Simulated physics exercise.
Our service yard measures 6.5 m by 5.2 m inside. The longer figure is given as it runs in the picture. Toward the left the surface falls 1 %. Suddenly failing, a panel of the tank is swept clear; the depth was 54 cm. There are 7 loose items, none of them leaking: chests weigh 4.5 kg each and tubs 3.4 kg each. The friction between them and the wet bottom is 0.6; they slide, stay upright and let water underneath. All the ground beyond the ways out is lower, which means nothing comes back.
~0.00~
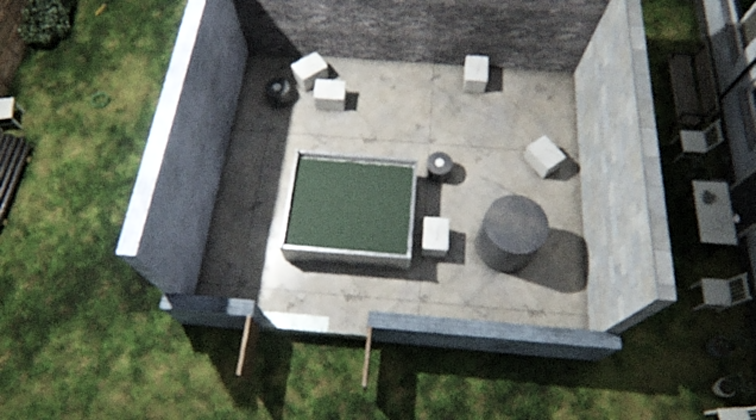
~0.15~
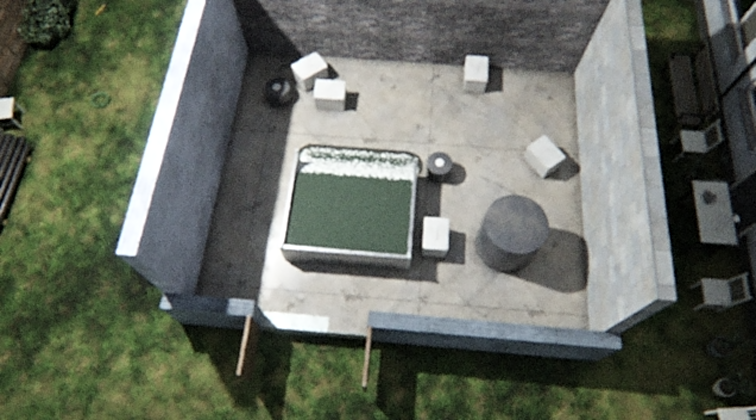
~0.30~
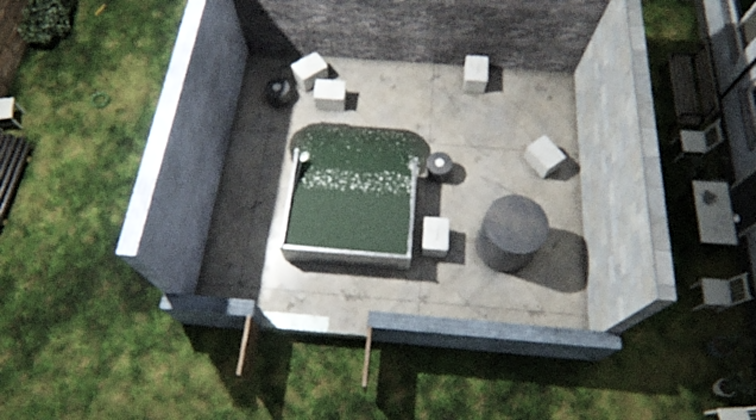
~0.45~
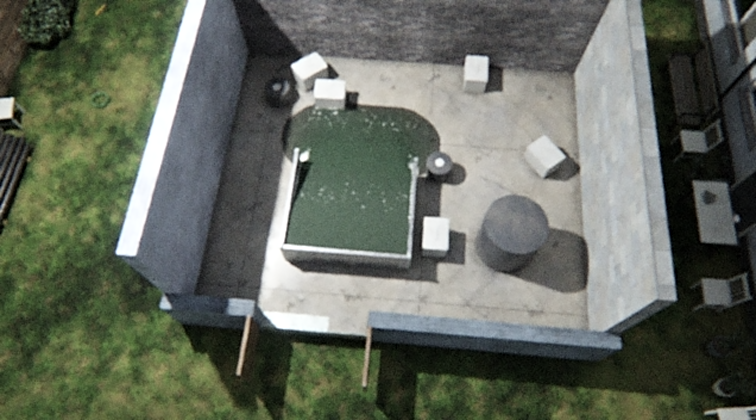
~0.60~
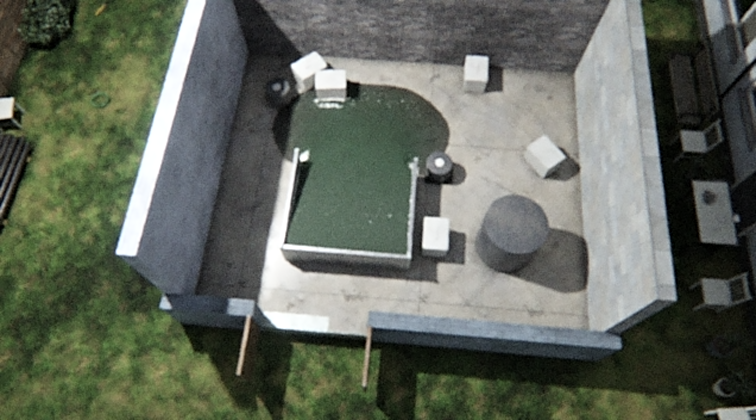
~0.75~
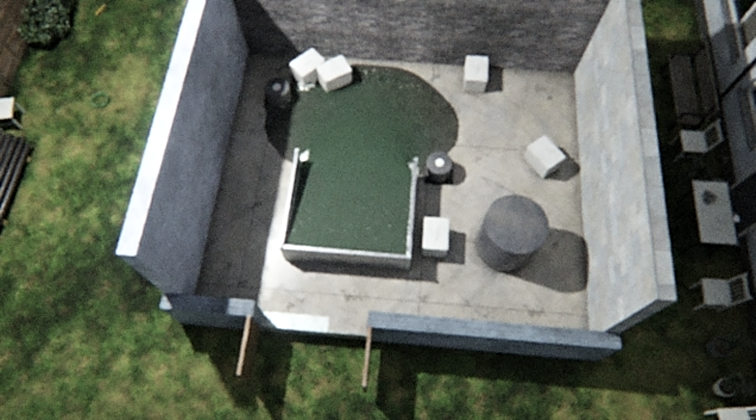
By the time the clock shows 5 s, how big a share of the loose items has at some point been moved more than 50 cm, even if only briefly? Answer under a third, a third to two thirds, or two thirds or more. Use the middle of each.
Two thirds or more.
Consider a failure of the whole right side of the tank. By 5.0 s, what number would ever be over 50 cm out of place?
Then it comes to 4 of them.
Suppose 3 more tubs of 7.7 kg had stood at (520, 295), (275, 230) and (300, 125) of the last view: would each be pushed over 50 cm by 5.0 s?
The first comes out within the limit, the second beyond the limit, the third beyond the limit.
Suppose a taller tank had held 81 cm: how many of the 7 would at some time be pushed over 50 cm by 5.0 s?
So the tally would be 5.
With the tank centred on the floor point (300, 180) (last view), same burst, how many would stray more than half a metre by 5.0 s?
Then the count would be 6.
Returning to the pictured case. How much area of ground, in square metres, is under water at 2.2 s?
Around 16 m2 of it.
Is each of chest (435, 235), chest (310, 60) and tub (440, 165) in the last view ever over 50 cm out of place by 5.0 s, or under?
In that order: Less, more, less.
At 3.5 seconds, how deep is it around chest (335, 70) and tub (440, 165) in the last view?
I'd estimate 20 cm for the first and 0 cm for the second.
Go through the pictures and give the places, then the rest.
A chest at (330, 89) rests on the ground; a chest at (310, 66) rests on the ground; 3.5 m2 under water; 0 of 7 have shifted, in the first frame.
A chest at (330, 89) rests on the ground; a chest at (310, 66), on the bottom; water covers 4.5 m2; 0 of 7 have shifted, in the second frame.
A chest at (330, 89), on the bottom; a chest at (310, 66), on the bottom; 5.7 m2 under water; 0 of 7 have shifted, in the third frame.
A chest at (330, 89), on the bottom; a chest at (310, 66), on the bottom; 7.1 m2 under water; 0 of 7 have shifted, in the fourth frame.
A chest at (331, 79) rests on the ground, 21 cm from its start; a chest at (309, 66), on the bottom; water covers 8.6 m2; 1 of 7 have shifted, in the fifth frame.
A chest at (334, 68) rests on the ground, 46 cm from its start; a chest at (308, 62) rests on the ground, 9 cm from its start; 10.1 m2 under water; 2 of 7 have shifted, in the sixth frame.
After 1.1 s 1 of 7 are over 50 cm from their spots; 1 afloat.
After 2.2 s 4 of 7 are over 50 cm from their spots; 4 afloat.
After 3.5 s 4 of 7 are over 50 cm from their spots; 4 afloat.
After 5.0 s 5 of 7 are over 50 cm from their spots, and 5 have been at some point; 5 afloat.
